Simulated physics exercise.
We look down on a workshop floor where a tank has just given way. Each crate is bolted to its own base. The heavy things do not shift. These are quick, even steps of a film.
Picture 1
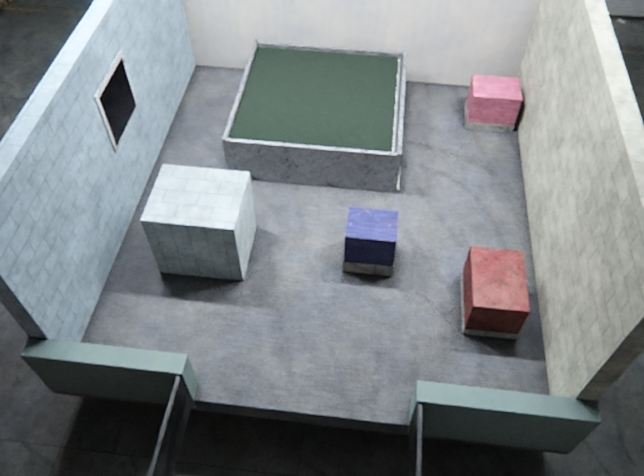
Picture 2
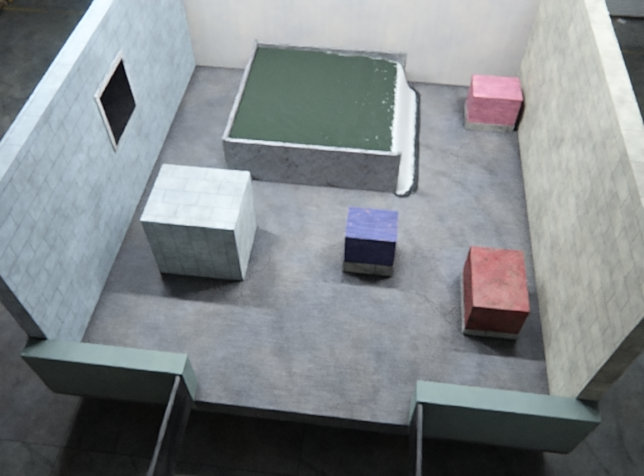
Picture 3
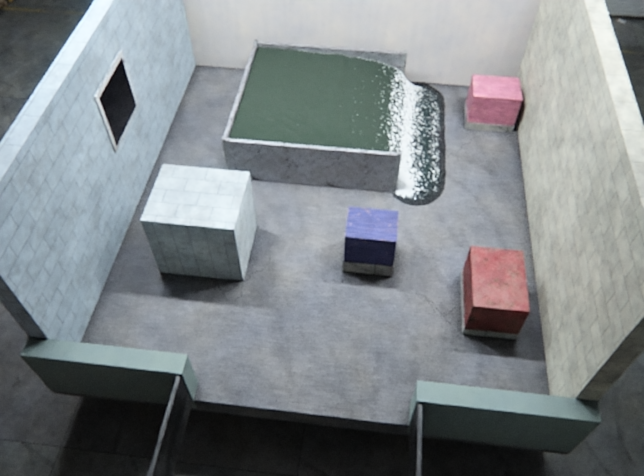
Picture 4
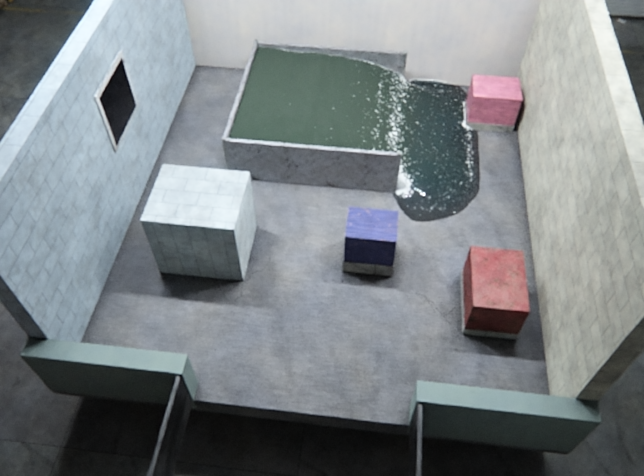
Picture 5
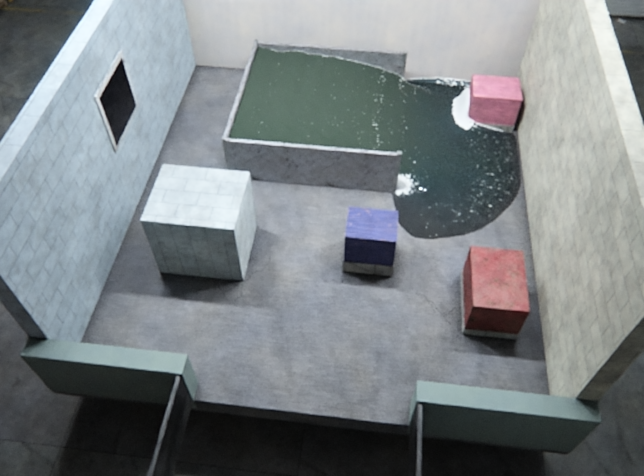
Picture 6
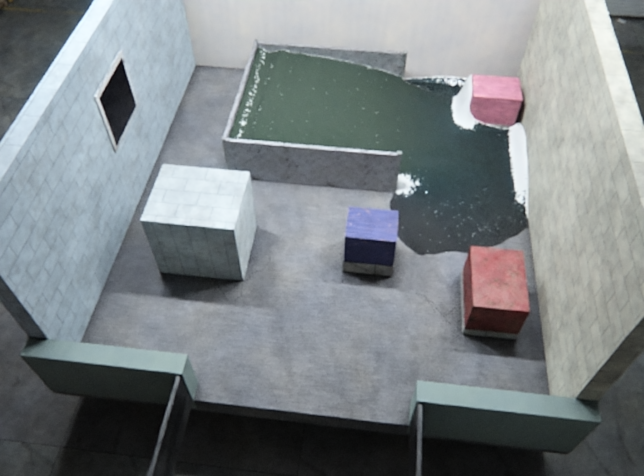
A walled workshop floor, seen from above by a still camera, holds a low rectangular tank of dark green water against the back wall. A large pale block stands at left, a small blue one near the centre, and pink and red ones at right. Water pours through the tank's right side, spreads rightward with white froth, surrounds the pink block and reaches the red one.
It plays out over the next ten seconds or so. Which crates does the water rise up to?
In the end: The pink crate is soaked; the blue crate is soaked; the red crate is soaked.
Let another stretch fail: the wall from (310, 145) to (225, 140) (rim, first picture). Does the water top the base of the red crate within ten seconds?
One by one: Red is safe.
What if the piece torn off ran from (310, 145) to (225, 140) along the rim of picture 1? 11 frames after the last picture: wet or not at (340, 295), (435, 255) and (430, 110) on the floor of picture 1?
In turn: Awash, no water, no water.
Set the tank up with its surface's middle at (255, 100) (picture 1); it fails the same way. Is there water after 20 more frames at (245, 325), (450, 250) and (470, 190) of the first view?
In turn: Dry, awash, flooded.
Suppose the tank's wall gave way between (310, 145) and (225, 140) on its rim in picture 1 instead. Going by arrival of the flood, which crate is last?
It is the pink crate.
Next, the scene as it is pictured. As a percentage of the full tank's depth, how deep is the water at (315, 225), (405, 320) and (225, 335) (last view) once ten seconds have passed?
In that order: 8, 12 and 8 per cent.
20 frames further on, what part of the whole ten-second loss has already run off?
Roughly 0 per cent.
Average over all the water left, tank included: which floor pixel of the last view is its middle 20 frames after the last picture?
At about (400, 174).
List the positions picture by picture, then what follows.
In the first picture, still water in the water tank at (321, 97).
In the second picture, the front is at a hidden place, out from the gap at (397, 124).
In the third picture, the front is at (421, 86), out from the gap at (397, 127).
In the fourth picture, the front is at (454, 86), out from the gap at (397, 128).
In the fifth picture, the front is at a hidden place, out from the gap at (397, 129).
In the sixth picture, water pours out at (397, 129) and has run to (525, 221).
A moment on, water covers 25 % of the floor; the pink crate water round its plinth, the blue crate water round its plinth, the red crate water round its plinth.
Next, water covers 30 % of the floor; the pink crate water round its plinth, the blue crate water round its plinth, the red crate water round its plinth.
Then, water covers 60 % of the floor; the pink crate water round its plinth, the blue crate water round its plinth, the red crate water round its plinth.
Later, water covers 95 % of the floor; the pink crate water round its plinth, the blue crate water round its plinth, the red crate water round its plinth.
In the end, water covers 100 % of the floor; the pink crate was topped, the blue crate was topped, the red crate was topped.
